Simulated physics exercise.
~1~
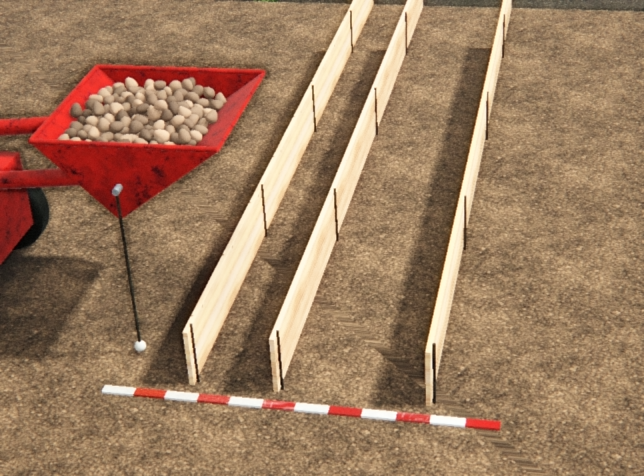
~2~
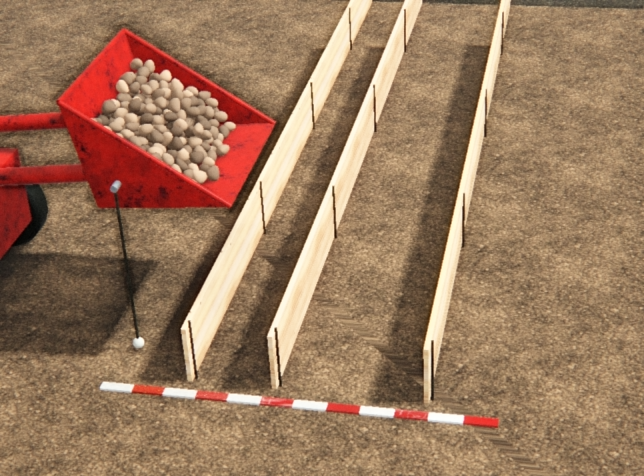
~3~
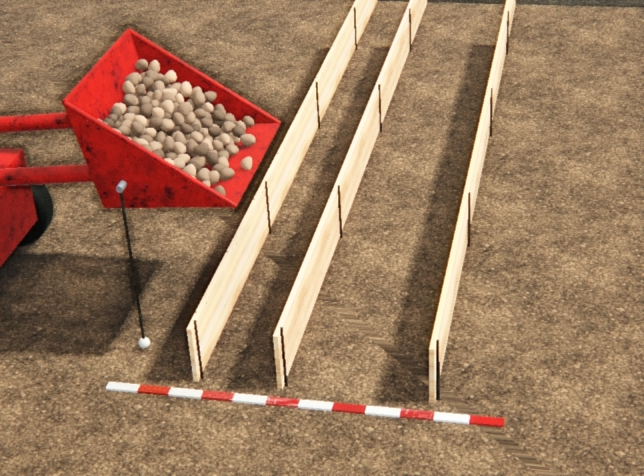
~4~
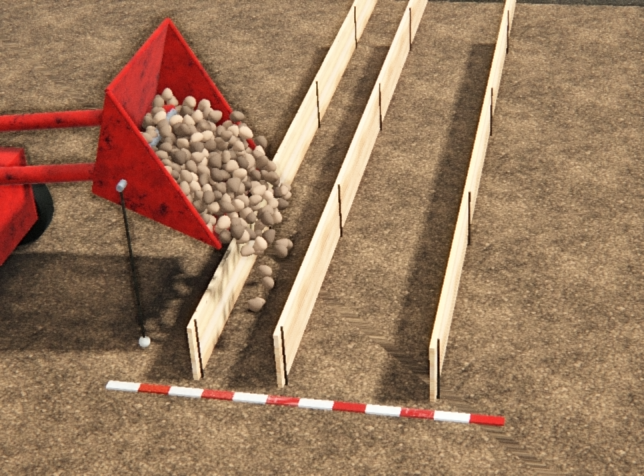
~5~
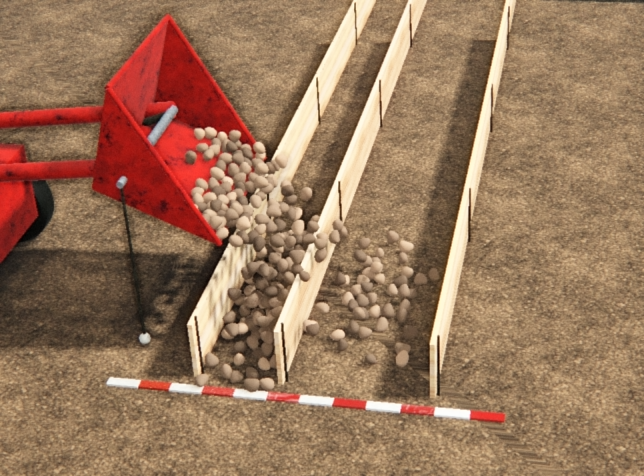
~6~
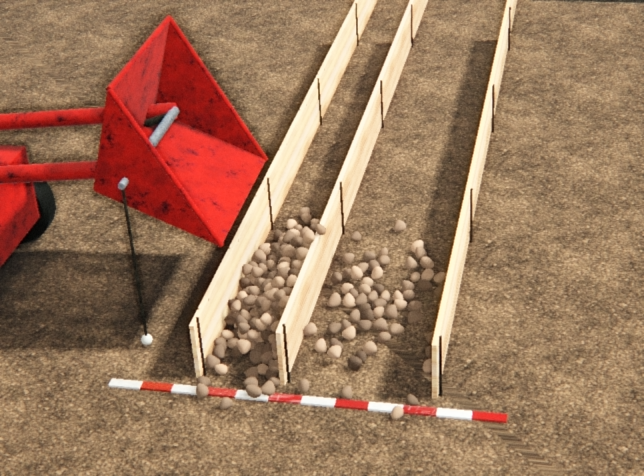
Red loader bucket tipping rightward in stages, spilling brown stones over wooden boards until it is empty and stones lie in both bays.
